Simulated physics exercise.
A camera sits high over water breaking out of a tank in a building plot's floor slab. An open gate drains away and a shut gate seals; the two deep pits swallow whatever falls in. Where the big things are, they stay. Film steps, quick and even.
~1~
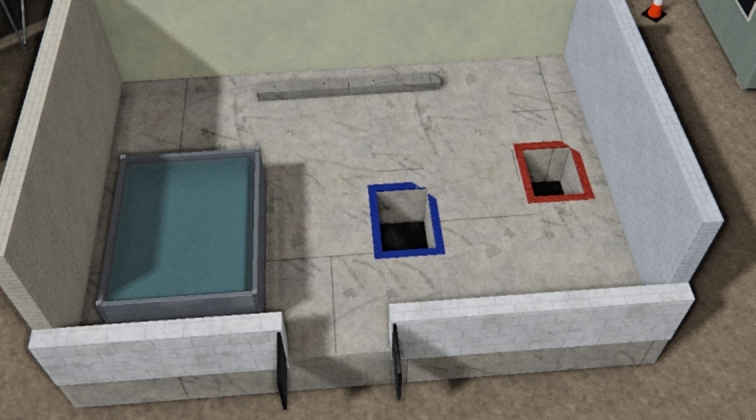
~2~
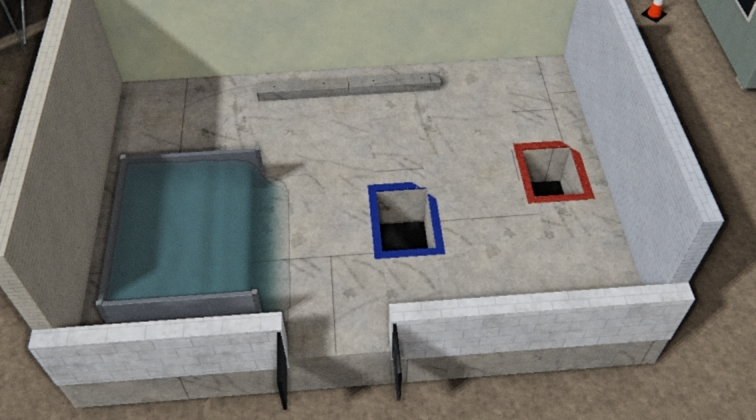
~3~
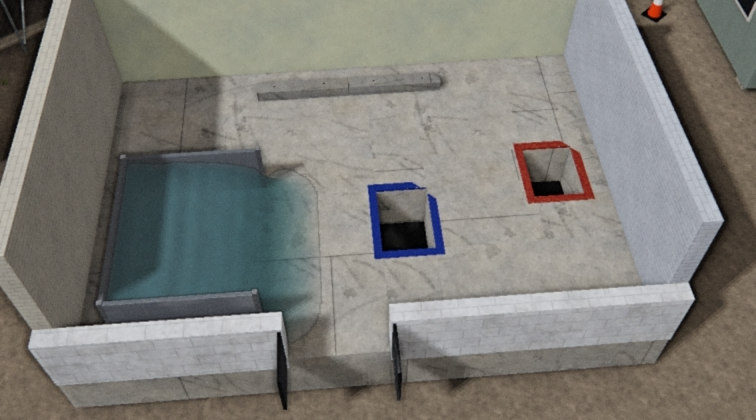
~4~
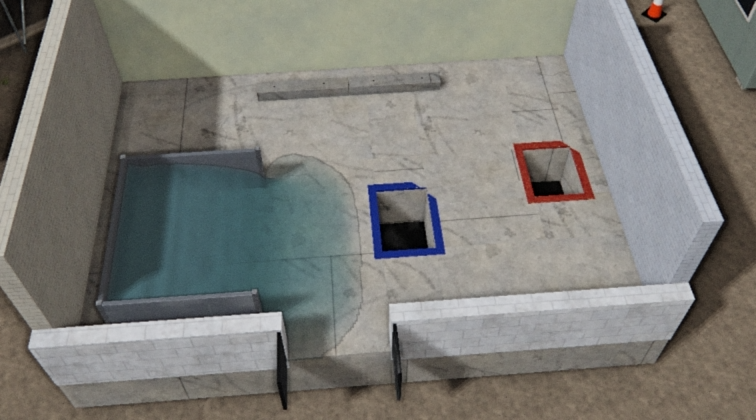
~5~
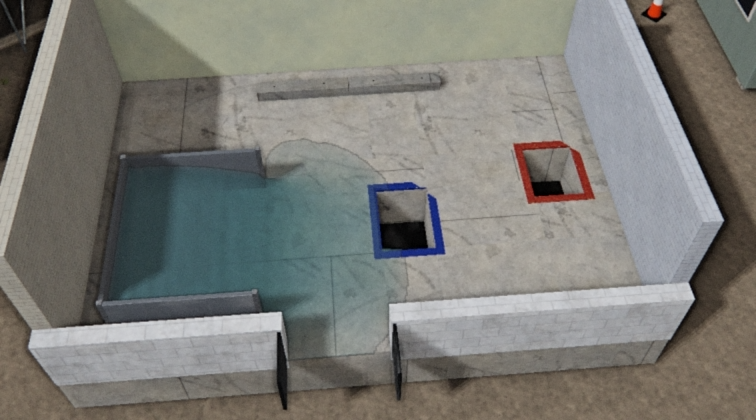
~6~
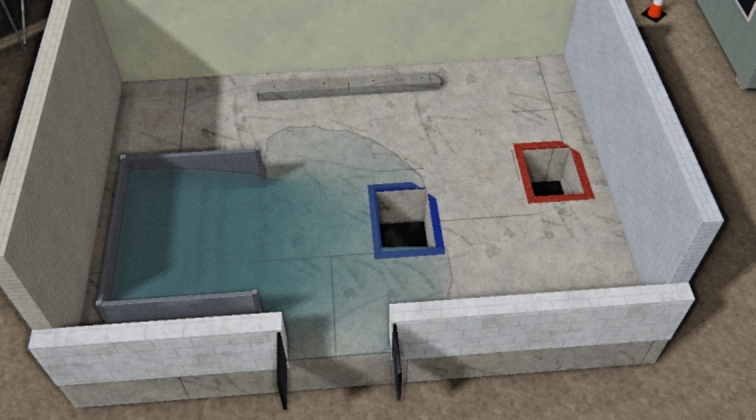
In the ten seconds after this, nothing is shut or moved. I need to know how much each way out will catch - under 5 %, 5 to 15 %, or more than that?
Result: Gate: Five per cent up to fifteen; red pit: Greater than fifteen per cent; blue pit: Greater than fifteen per cent.
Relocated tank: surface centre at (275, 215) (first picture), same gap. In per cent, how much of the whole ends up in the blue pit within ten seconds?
I'd put the blue pit at 50 % of the whole.
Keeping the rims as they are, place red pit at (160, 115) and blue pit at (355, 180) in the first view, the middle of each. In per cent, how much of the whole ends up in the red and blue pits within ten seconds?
Breakdown: Red 6%, blue 35%.
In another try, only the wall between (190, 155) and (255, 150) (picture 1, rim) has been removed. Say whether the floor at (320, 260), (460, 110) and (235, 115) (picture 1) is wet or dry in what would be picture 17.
So the first one is left untouched, the next drenched, and the last drenched.
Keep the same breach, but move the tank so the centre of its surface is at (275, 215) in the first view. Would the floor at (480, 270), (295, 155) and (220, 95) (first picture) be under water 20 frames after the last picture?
Taking them as they were asked, they come out soaked, bone dry, bone dry.
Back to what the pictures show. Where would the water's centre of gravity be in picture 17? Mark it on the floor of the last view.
Near (344, 243).
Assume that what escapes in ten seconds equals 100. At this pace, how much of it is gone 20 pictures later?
Close to 60 out of every hundred.
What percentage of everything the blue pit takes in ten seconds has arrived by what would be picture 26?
That share would be near 70 %.
A moment on, water covers 45 % of the floor; the gate 2 %, the red pit 0 %, the blue pit 11 %.
Next, water covers 55 % of the floor; the gate 5 %, the red pit 1 %, the blue pit 20 %.
Then, water covers 60 % of the floor; the gate 7 %, the red pit 5 %, the blue pit 28 %.
Later, water covers 65 % of the floor; the gate 9 %, the red pit 14 %, the blue pit 32 %.
In the end, water covers 85 % of the floor; the gate 11 %, the red pit 20 %, the blue pit 39 %.
